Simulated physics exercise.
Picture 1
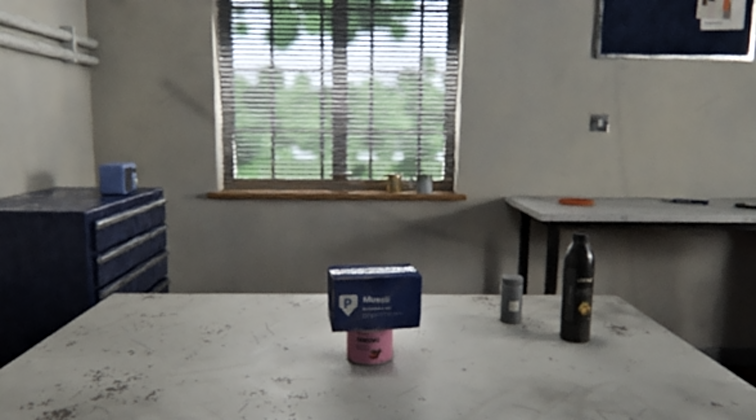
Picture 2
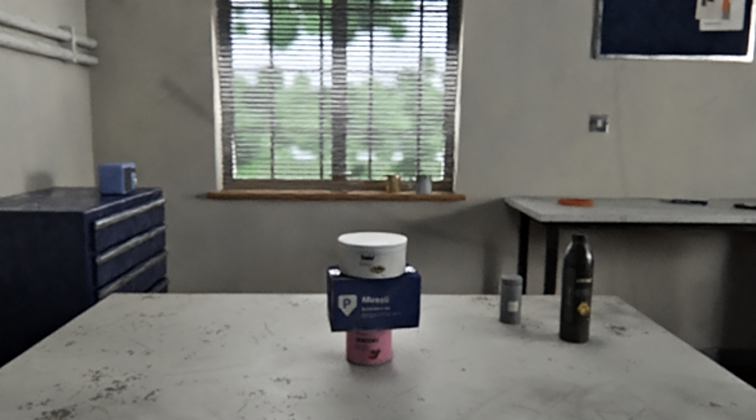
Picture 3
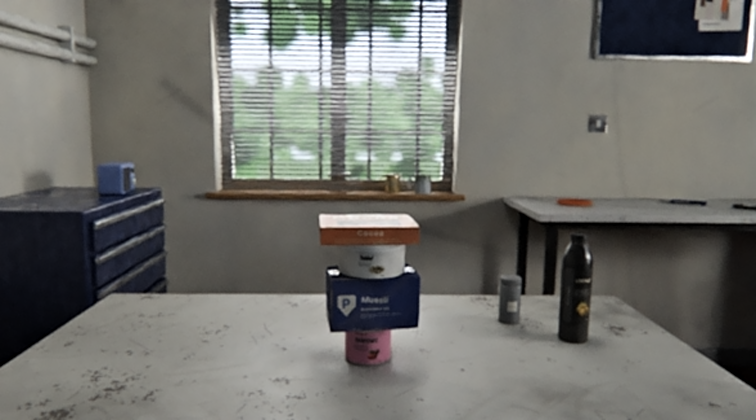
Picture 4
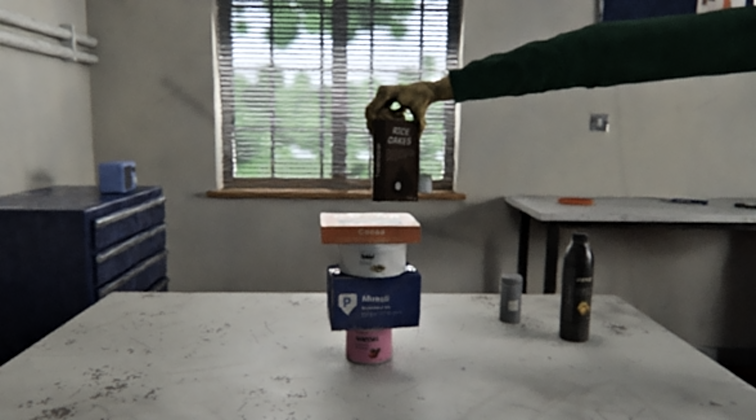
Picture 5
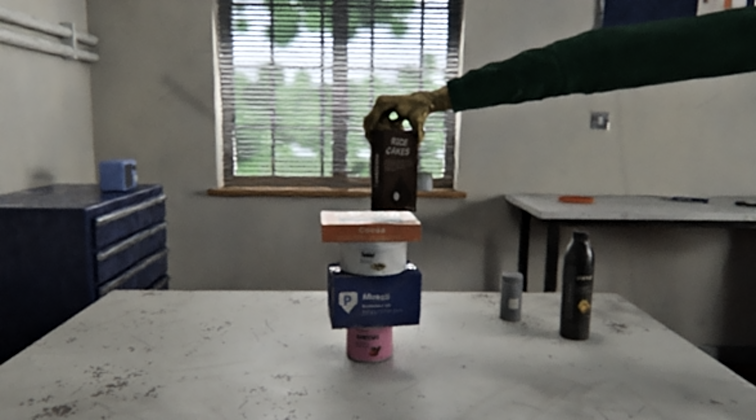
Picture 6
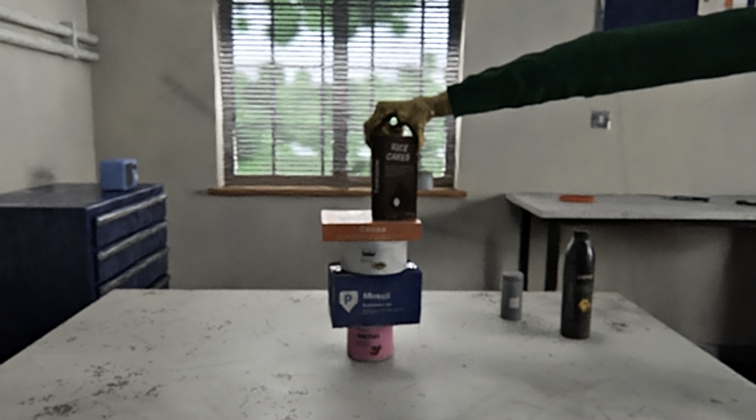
In a grey room, a stack of containers growing on a table, then a hand lowering a brown carton onto the orange packet.
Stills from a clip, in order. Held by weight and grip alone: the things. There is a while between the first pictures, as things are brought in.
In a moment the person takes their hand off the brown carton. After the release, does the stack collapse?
No, safe to say it works.
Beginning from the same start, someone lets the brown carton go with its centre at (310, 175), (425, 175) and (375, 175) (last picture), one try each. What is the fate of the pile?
Topples over, topples over, stays standing.
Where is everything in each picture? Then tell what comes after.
The last thing is not in view yet; blue box (373, 296), in the first picture.
The last thing is not in view yet, in the second picture.
The last thing is not in view yet; pink tub (368, 340), in the third picture.
On its way; brown carton (395, 160); blue box (373, 295), in the fourth picture.
On its way; brown carton (394, 170); orange packet (368, 226), in the fifth picture.
In place under the hand; brown carton (394, 176); pink tub (370, 336), in the sixth picture.
Then, 0.20 s past the last view, nothing moves.
Then, 0.40 s past the last view, brown carton resting near (394, 177).
Finally, all 7 still in place. Final places as the last picture's camera would see them, brown carton near (394, 177). The pile keeps its balance.
